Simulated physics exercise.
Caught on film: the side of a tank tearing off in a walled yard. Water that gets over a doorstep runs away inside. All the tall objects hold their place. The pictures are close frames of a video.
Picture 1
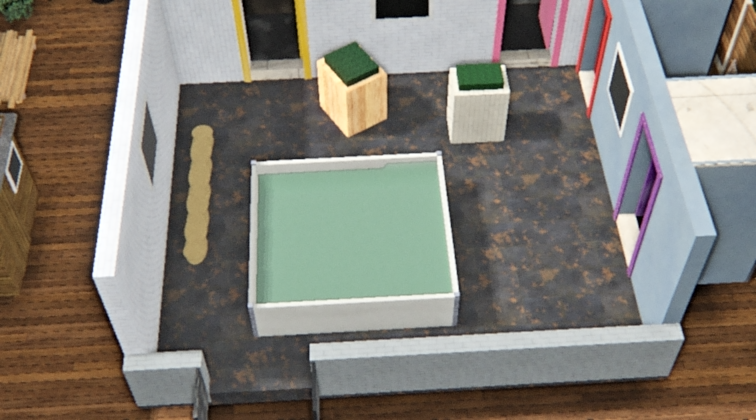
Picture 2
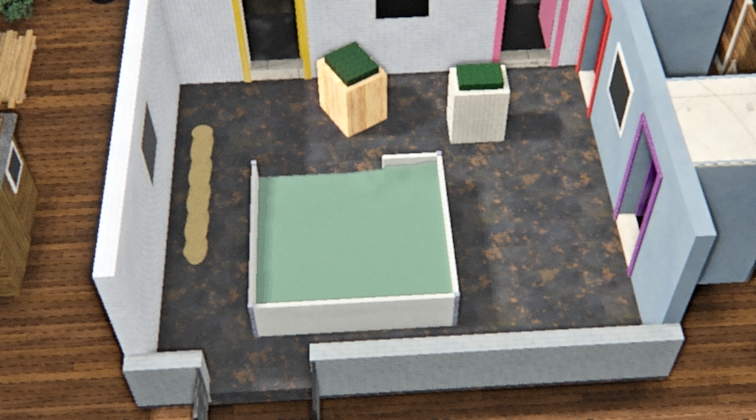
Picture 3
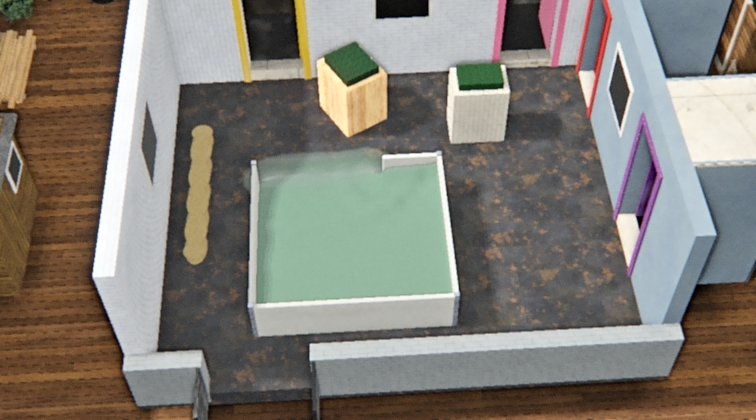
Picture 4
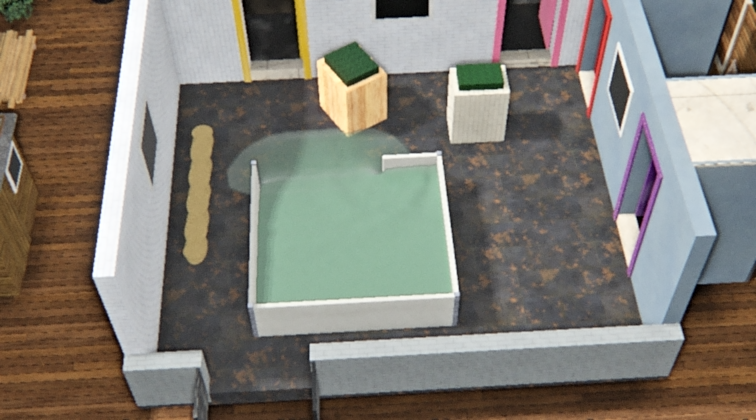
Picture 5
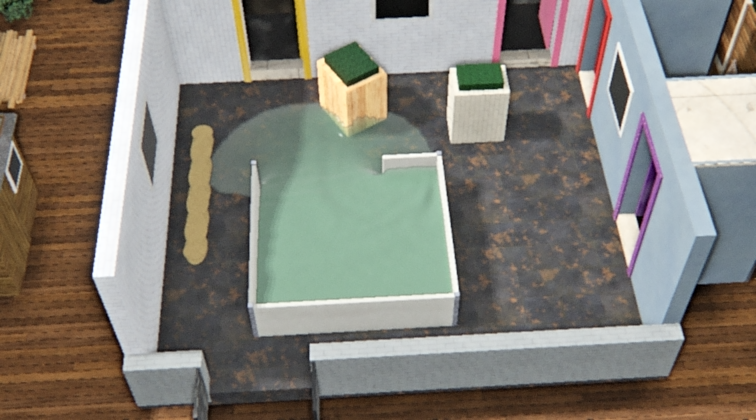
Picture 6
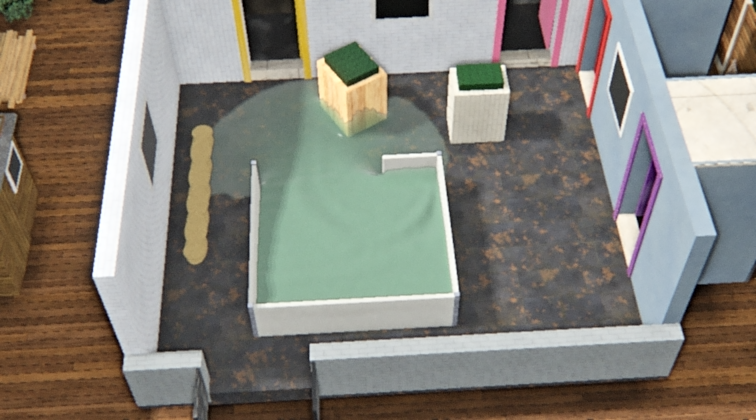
Greenish water pours through a gap in the tank's far side and spreads around a wooden block.
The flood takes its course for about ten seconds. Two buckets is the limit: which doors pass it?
In the end: The red door takes more than that; the pink door stays under that; the yellow door takes more than that; the purple door stays under that.
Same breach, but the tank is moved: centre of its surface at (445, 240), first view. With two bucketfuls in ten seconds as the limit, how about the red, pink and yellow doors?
In short: The red one floods; the pink one lets less in; the yellow one holds.
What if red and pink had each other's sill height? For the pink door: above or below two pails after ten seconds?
In short: The pink door passes that mark.
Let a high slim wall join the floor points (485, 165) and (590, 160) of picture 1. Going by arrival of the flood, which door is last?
That is the door marked purple.
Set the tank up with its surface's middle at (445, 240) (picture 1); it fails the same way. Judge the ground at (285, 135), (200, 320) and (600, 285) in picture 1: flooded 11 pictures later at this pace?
As listed: Awash, free of water, clear.
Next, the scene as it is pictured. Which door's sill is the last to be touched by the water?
It is the purple one.
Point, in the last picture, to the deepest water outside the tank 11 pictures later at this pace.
I would point to (181, 86).
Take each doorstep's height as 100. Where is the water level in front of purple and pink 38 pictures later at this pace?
In turn 20 and 50 per cent.
A moment on, water covers 30 % of the floor; the red door not reached, the pink door not reached, the yellow door over two buckets in, the purple door not reached.
Next, water covers 40 % of the floor; the red door not reached, the pink door wet at the sill, nothing in, the yellow door far over two buckets in, the purple door not reached.
Then, water covers 65 % of the floor; the red door over two buckets in, the pink door wet at the sill, nothing in, the yellow door far over two buckets in, the purple door not reached.
Later, water covers 90 % of the floor; the red door far over two buckets in, the pink door wet at the sill, nothing in, the yellow door far over two buckets in, the purple door wet at the sill, nothing in.
In the end, water covers 95 % of the floor; the red door far over two buckets in, the pink door wet at the sill, nothing in, the yellow door far over two buckets in, the purple door wet at the sill, nothing in.
